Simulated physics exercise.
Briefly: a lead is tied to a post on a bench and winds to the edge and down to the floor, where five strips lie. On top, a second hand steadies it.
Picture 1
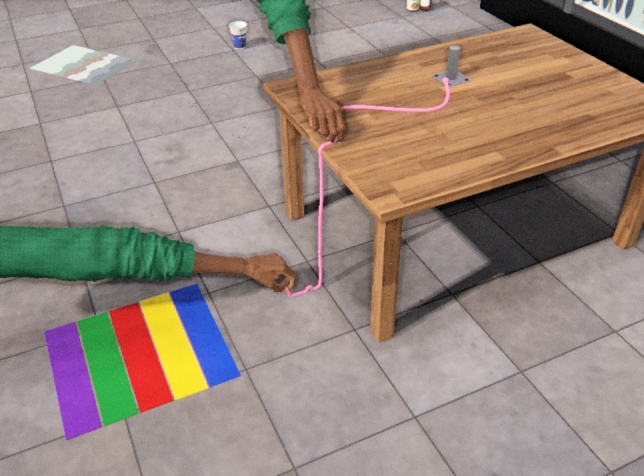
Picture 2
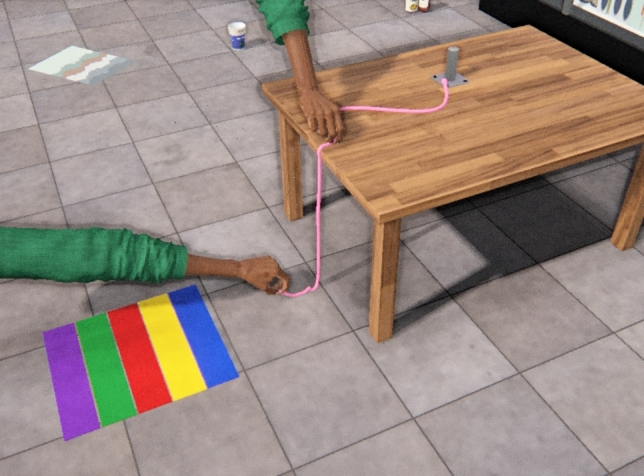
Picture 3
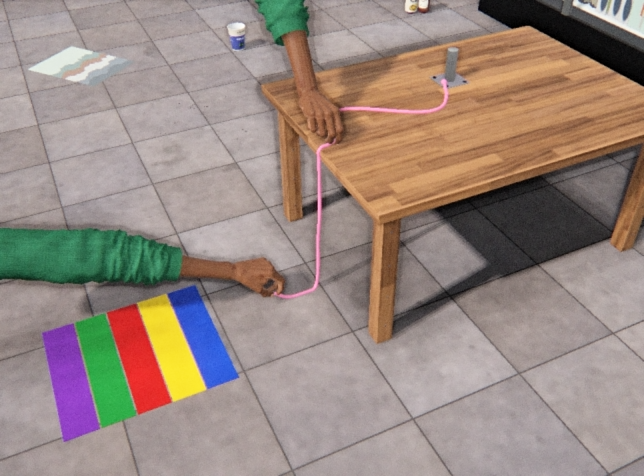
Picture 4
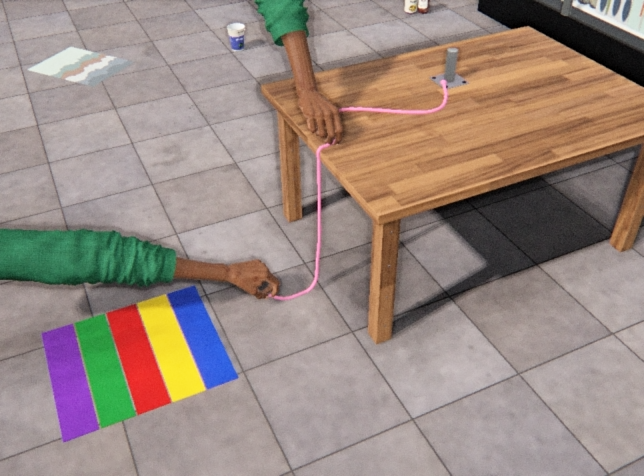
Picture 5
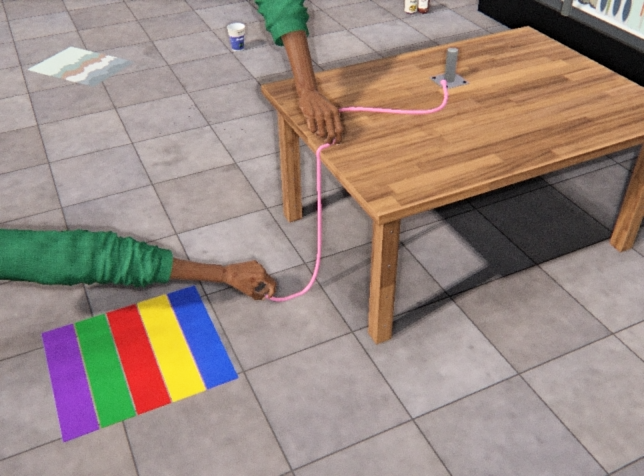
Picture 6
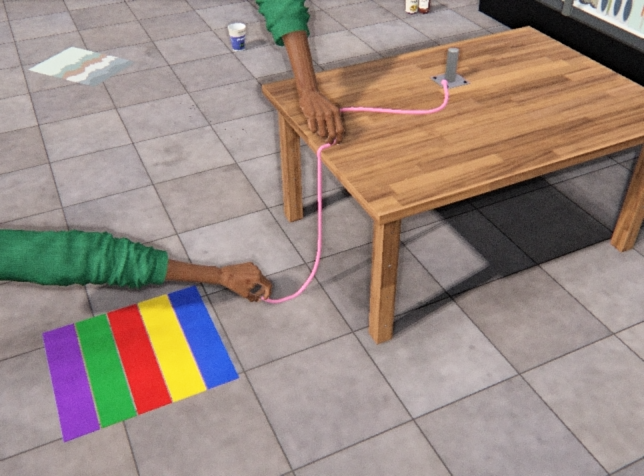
At first, a green-sleeved hand holds a pink cord's end near the floor beside a wooden table, while another hand presses the cord at the table's edge. The lower hand then draws the end slowly and slightly left, nearer the blue strip of five coloured strips, and the hanging cord curves gently.
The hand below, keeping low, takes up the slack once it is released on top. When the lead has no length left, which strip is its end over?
The green strip.
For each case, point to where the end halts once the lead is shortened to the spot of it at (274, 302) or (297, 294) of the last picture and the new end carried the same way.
In order, roughly (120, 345) and (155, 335).
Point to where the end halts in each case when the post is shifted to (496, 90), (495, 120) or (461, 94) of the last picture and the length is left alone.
You'd find it around (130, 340), then (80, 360), and finally (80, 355).
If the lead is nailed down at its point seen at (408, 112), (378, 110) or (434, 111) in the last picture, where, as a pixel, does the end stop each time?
Roughly (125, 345), (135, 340) and (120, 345).
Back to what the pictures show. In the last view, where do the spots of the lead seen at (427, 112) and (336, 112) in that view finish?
At (390, 104), then (320, 135).
Soon after, end near (149, 335); over red.
After that, end near (115, 346); over green.
At the stop, end near (95, 353); over green. It gets as far as the green strip.
